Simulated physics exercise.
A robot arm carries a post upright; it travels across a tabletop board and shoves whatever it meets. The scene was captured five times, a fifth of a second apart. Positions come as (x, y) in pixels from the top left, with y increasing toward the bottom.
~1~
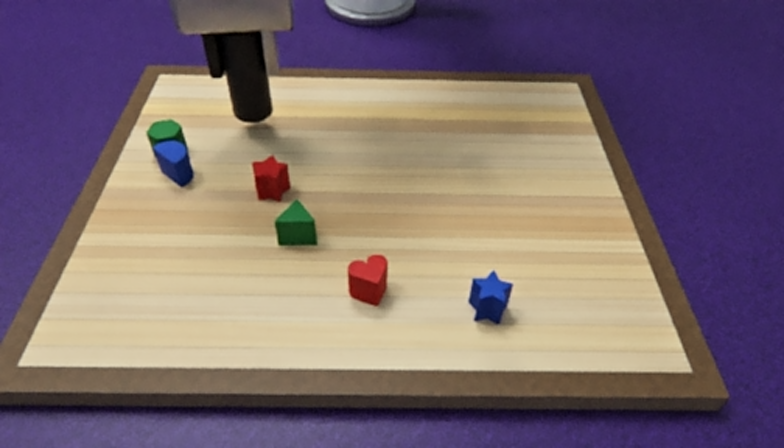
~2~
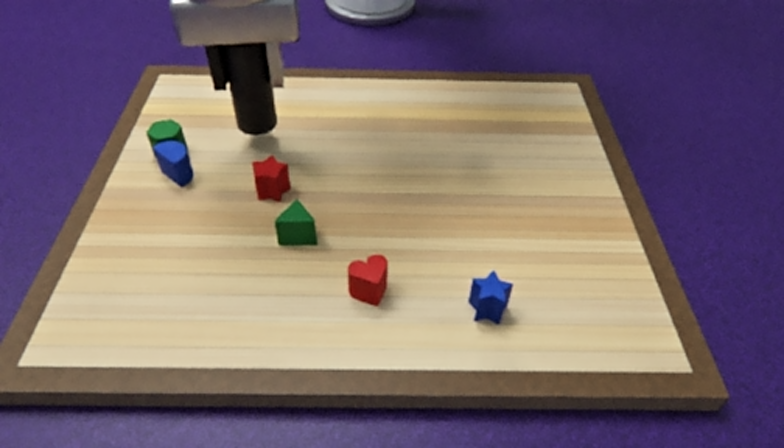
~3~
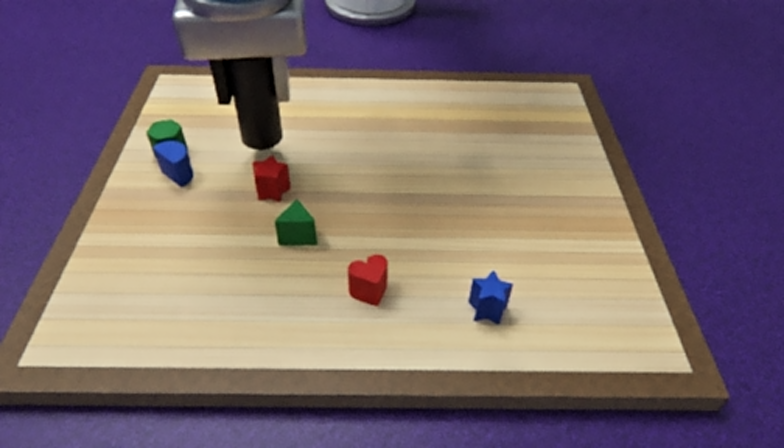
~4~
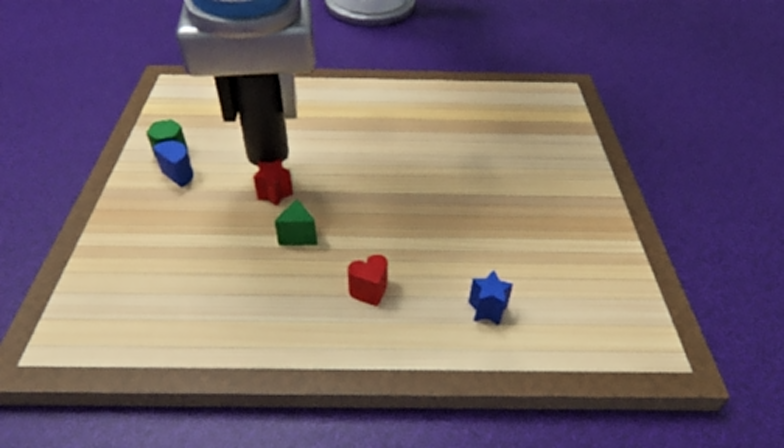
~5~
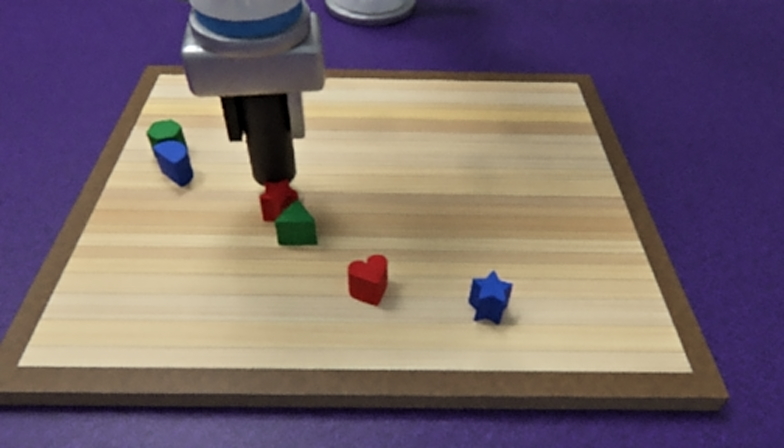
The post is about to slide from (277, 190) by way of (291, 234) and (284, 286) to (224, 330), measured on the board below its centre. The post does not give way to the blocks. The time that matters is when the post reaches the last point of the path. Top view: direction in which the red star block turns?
Seen from above, counterclockwise.
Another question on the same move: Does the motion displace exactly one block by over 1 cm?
Final answer: No.
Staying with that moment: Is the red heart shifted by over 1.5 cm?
No
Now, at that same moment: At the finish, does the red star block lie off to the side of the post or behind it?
Short answer: Yes.
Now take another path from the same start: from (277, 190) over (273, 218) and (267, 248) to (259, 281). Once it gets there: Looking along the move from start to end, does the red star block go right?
It seems not.
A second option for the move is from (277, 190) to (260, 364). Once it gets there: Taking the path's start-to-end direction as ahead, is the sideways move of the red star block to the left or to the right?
To the left.
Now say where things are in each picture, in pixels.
The first picture shows lower end of the post (253, 112), tops of blocks, red star block (269, 167), green three-sided block (295, 213), red heart (369, 268).
The second picture shows post (257, 124), blocks as before.
The third picture shows post (262, 138), blocks as before.
The fourth picture shows post (268, 154), red star block (271, 169).
The fifth picture shows post (275, 173), red star block (278, 190), green three-sided block (295, 213), red heart (369, 268).
The first path, step by step. One third of the way, post (289, 218); red star block (294, 238); green three-sided block (311, 257).
Two thirds of the way, post (280, 271); red star block (299, 292), turned 20° anticlockwise; green three-sided block (326, 306).
At the end, post (218, 314); red star block (293, 301), turned 45° anticlockwise; green three-sided block (327, 309), turned 20° anticlockwise; red heart not moved.
